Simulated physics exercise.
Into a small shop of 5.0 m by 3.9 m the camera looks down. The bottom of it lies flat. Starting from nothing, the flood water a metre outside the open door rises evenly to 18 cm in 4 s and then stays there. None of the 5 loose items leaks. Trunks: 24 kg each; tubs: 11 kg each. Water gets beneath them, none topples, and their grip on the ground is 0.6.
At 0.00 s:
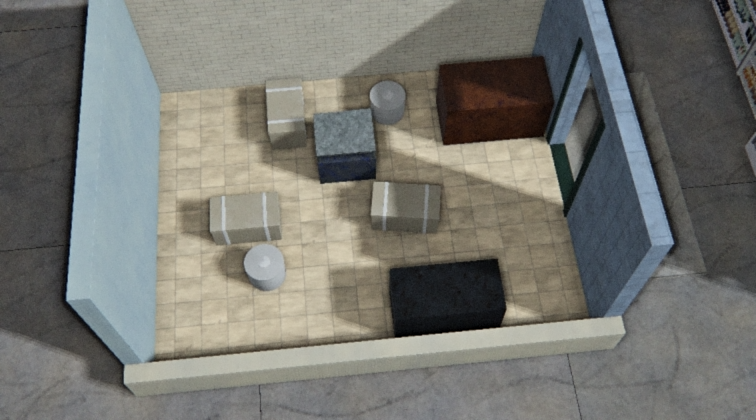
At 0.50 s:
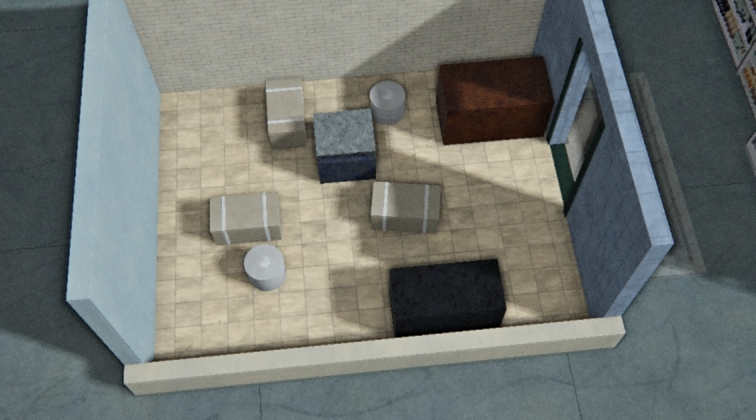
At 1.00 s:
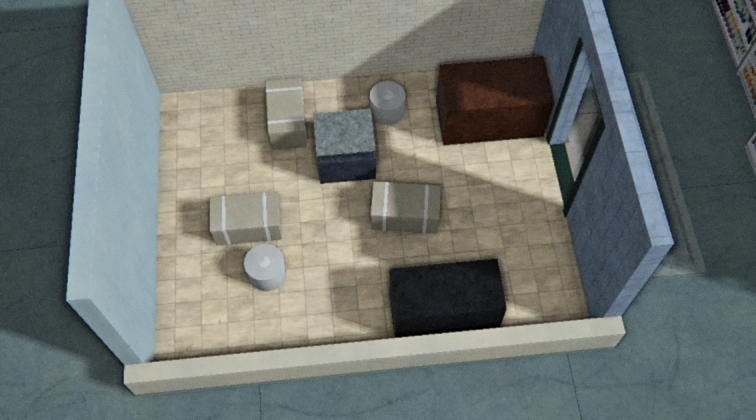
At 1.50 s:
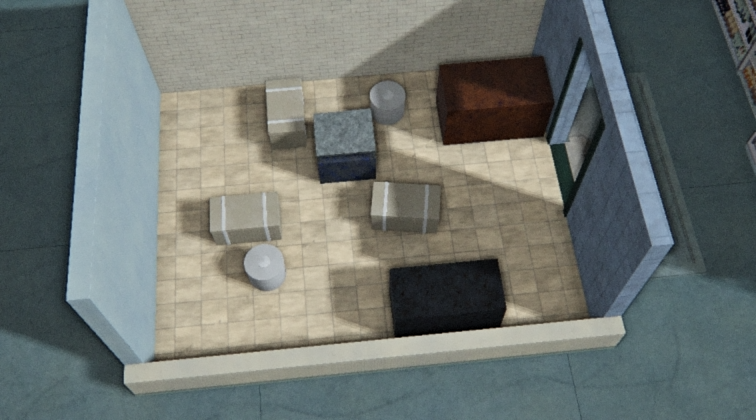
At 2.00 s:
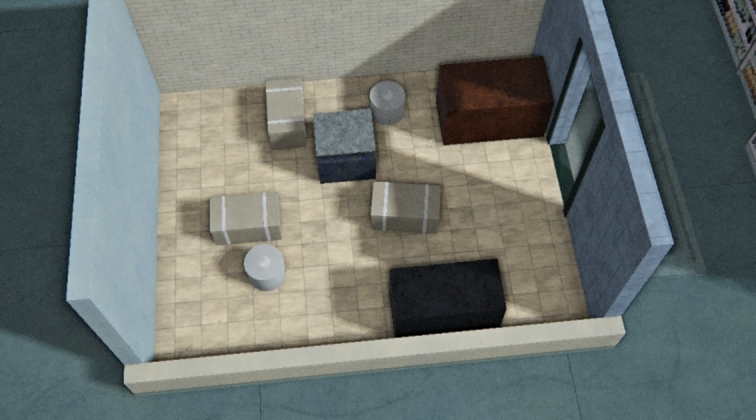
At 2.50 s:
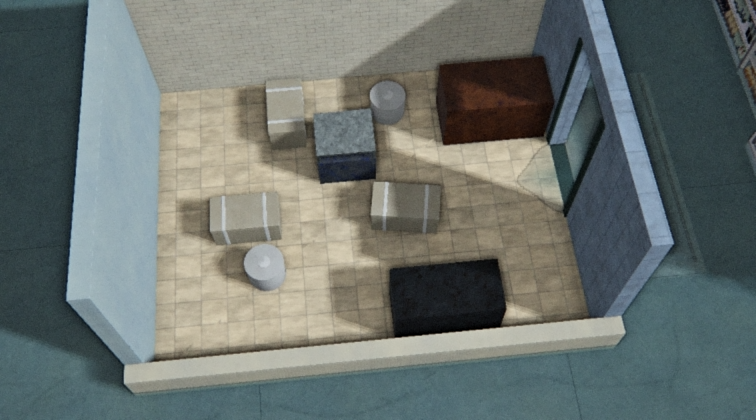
In a small tiled room seen from above, the boxes, crates and pale tubs all stayed still while the ground outside turned bluish, and then a little water spread in through the doorway on the right.
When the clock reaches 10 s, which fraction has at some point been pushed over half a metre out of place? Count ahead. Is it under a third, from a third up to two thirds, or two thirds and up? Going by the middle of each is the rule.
I expect the share that gets shoved will be below a third.
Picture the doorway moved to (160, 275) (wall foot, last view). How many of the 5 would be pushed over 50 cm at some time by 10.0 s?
The answer then is 1.
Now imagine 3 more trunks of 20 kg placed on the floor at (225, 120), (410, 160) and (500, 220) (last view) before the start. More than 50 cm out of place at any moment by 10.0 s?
Taking them in order, the first is within that distance, the second is within that distance and the third is beyond that distance.
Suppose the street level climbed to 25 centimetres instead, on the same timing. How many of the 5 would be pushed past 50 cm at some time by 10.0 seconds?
The answer would then be 3.
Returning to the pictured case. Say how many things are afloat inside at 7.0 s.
By my count, 0.
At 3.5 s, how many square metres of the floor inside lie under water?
That flooded area is roughly 2.0 m2.
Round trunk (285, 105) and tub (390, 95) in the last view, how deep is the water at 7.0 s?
Depth approx. 2 cm / 3 cm.
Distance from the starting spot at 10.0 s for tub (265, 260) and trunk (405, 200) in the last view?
Shifts: 0 cm / 120 cm.
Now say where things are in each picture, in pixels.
A trunk at (285, 105) rests on the ground; a tub at (264, 262), on the bottom; water covers 0.0 m2; 0 of 5 have shifted, in the first picture.
A trunk at (285, 105), on the bottom; a tub at (264, 262) rests on the ground; water covers 0.0 m2; 0 of 5 have shifted, in the second picture.
A trunk at (285, 105), on the bottom; a tub at (264, 262) rests on the ground; 0.0 m2 under water; 0 of 5 have shifted, in the third picture.
A trunk at (285, 105), on the bottom; a tub at (264, 262), on the bottom; water covers 0.0 m2; 0 of 5 have shifted, in the fourth picture.
A trunk at (285, 105), on the bottom; a tub at (264, 262), on the bottom; 0.0 m2 under water; 0 of 5 have shifted, in the fifth picture.
A trunk at (285, 105) rests on the ground; a tub at (264, 262), on the bottom; 0.3 m2 under water; 0 of 5 have shifted, in the sixth picture.
After 3.5 s 0 of 5 are over 50 cm from their spots; 0 afloat.
After 4.5 s 0 of 5 are over 50 cm from their spots; 0 afloat.
After 7.0 s 0 of 5 are over 50 cm from their spots; 0 afloat.
After 10.0 s 1 of 5 are over 50 cm from their spots, and 1 have been at some point; 0 afloat.
